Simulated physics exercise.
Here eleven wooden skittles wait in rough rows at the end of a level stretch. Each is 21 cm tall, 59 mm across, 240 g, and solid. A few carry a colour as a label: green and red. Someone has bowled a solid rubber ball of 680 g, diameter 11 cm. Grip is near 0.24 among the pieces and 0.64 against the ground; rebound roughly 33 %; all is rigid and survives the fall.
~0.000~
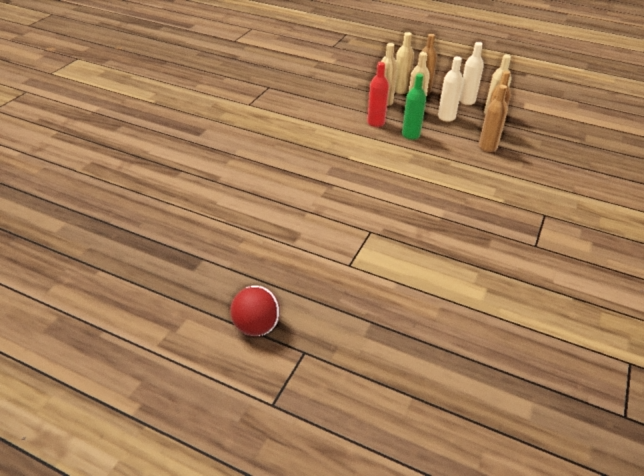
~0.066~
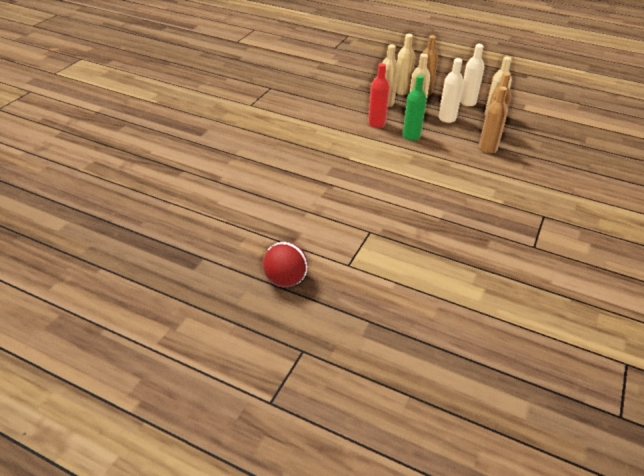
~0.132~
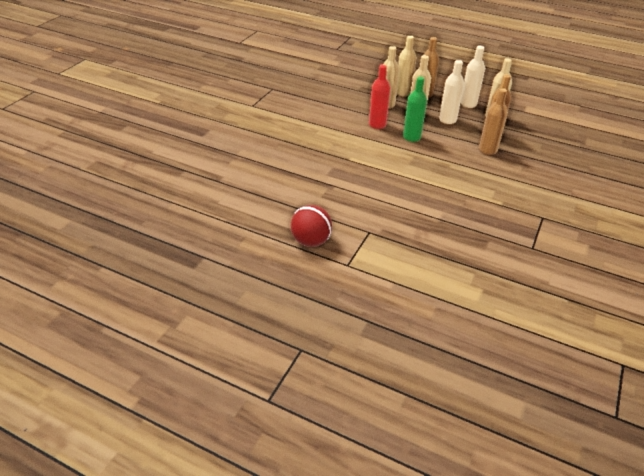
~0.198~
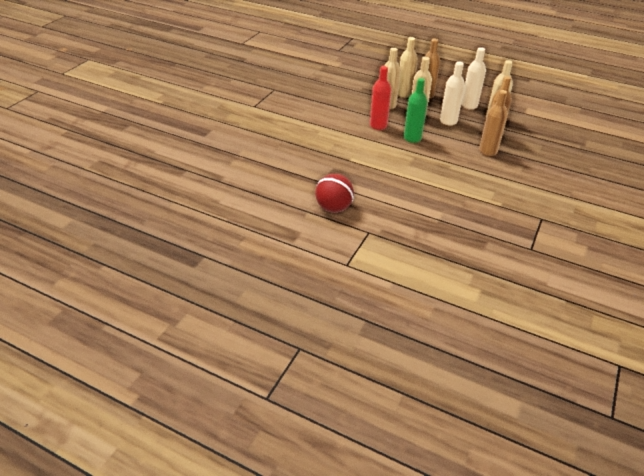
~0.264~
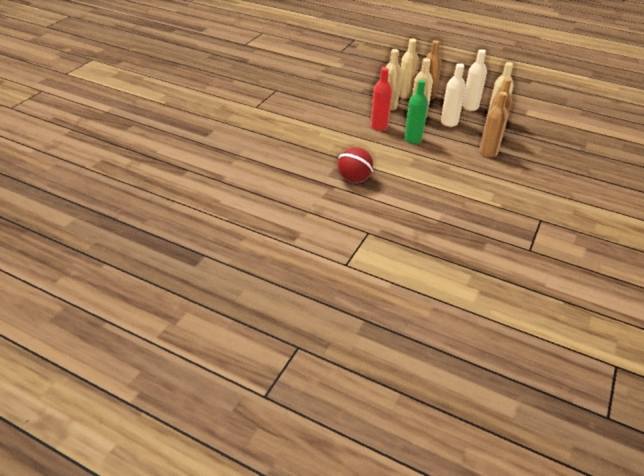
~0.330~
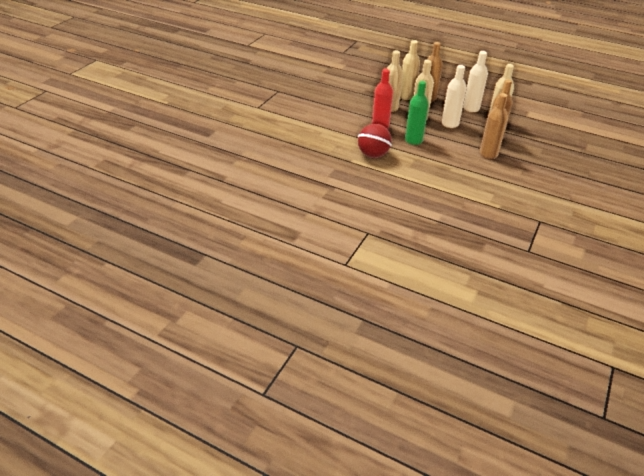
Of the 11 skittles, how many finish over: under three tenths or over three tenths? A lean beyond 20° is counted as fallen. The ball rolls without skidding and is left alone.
The part is over three tenths.
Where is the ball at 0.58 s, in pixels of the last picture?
Near (415, 93).
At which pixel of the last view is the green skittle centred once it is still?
At about (463, 136).
After 0.44 s, ball still moving; none of the 11 skittles over, 2 disturbed; red skittle 14° from how it stood; green skittle 21 mm from its place.
After 0.58 s, ball still moving; 2 of the 11 skittles over; red skittle 36° from how it stood; green skittle 20° from how it stood.
After 0.80 s, ball still moving; 7 of the 11 skittles over; red skittle lying flat; green skittle 59° from how it stood.
After 1.10 s, ball still moving; 8 of the 11 skittles over; red skittle lying flat; green skittle lying flat.
In the end (1.5 s), ball rolling away; 8 of the 11 skittles over; red skittle lying flat; green skittle lying flat. That is 73 per cent. From the last view, middles, red skittle near (325, 75), green skittle near (463, 136).
